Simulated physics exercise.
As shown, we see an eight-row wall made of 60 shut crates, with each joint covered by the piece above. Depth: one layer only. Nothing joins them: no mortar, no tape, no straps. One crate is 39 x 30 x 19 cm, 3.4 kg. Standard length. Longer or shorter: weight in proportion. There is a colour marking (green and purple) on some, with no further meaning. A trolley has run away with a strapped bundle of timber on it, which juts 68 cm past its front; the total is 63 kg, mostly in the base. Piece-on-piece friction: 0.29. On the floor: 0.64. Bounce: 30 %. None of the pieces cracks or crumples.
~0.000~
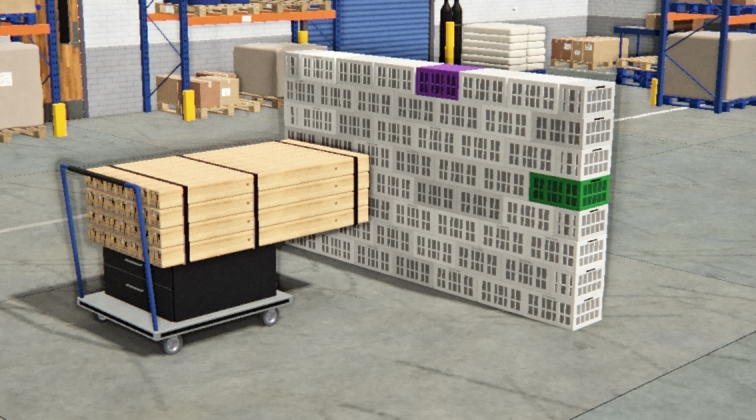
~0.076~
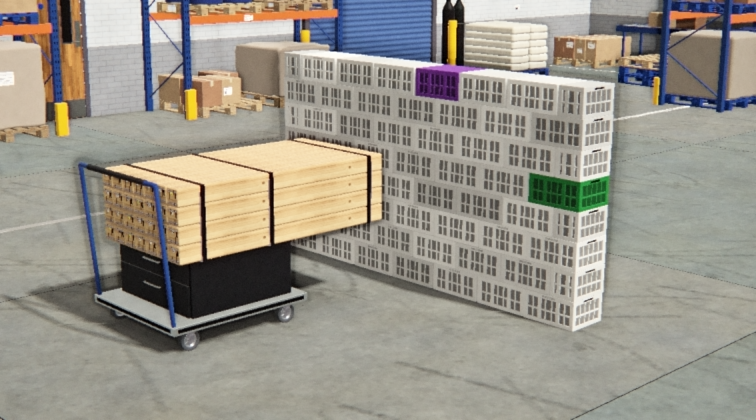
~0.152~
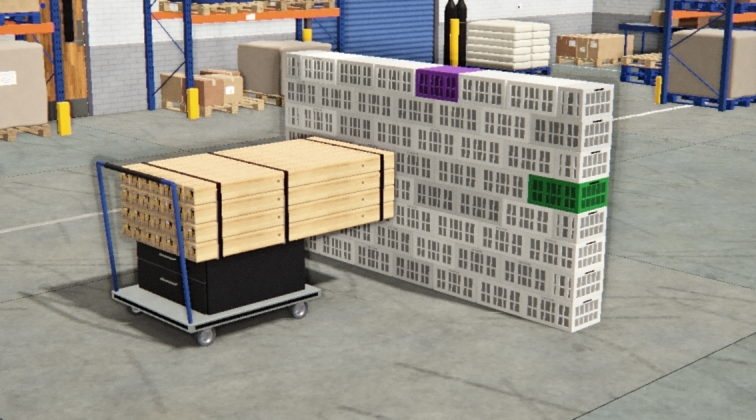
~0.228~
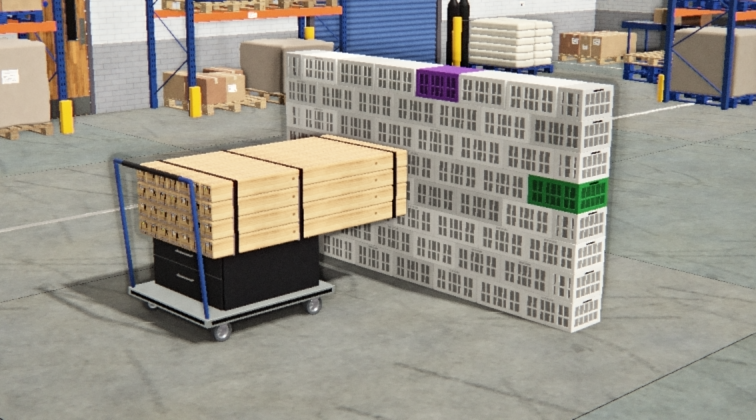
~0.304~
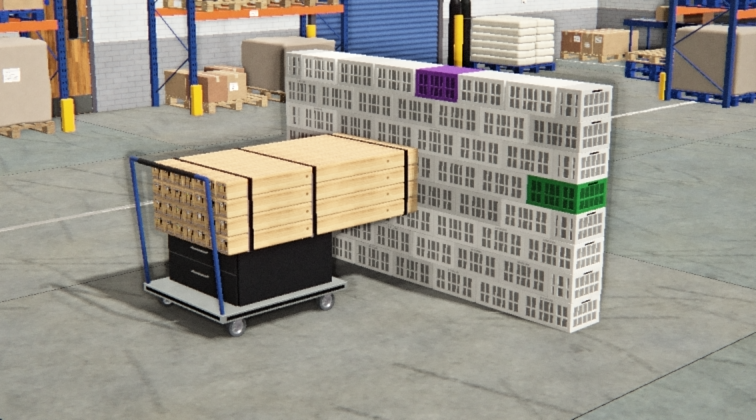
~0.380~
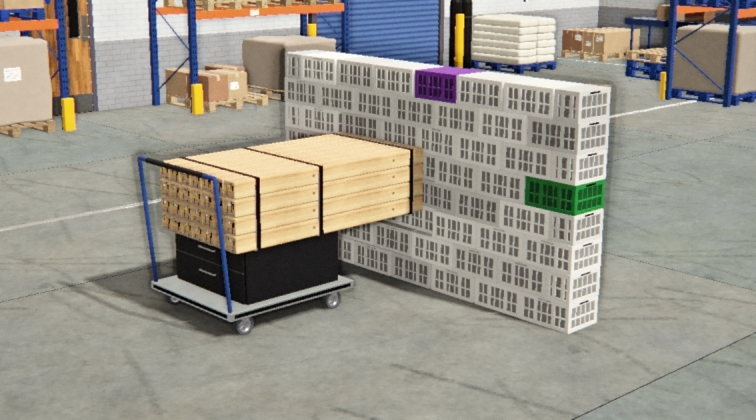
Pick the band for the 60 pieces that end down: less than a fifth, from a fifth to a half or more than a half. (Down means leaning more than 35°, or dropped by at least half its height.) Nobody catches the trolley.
All told, it comes to not even a fifth.
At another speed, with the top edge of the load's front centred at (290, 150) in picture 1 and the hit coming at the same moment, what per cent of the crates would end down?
Then around 50 percent of them.
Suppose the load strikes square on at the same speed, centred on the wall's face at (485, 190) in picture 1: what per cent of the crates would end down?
Roughly 50 per cent would be down.
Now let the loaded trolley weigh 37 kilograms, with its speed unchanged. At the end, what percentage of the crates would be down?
About 0 %.
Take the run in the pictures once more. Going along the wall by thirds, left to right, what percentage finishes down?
In per cent: Left 0, middle 0, right 0.
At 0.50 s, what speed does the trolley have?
Speed: Near 0.4 m/s.
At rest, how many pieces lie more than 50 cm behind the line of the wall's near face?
About 0 of them.
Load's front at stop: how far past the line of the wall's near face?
10 cm.
By 0.50 s, load 12 cm past the wall's line, still rolling; none of the 60 crates down, 26 disturbed; purple crate moved 38 mm.
By 1.06 s, load 16 cm past the wall's line, stopped; none of the 60 crates down, 31 disturbed; purple crate moved 10 cm.
When it is over (1.9 s), load 11 cm past the wall's line, stopped; none of the 60 crates down, 29 disturbed; purple crate moved 6 cm; green crate unmoved. That is 0 per cent. In pixels of the last frame, middles, purple crate near (456, 84), green crate near (565, 192).
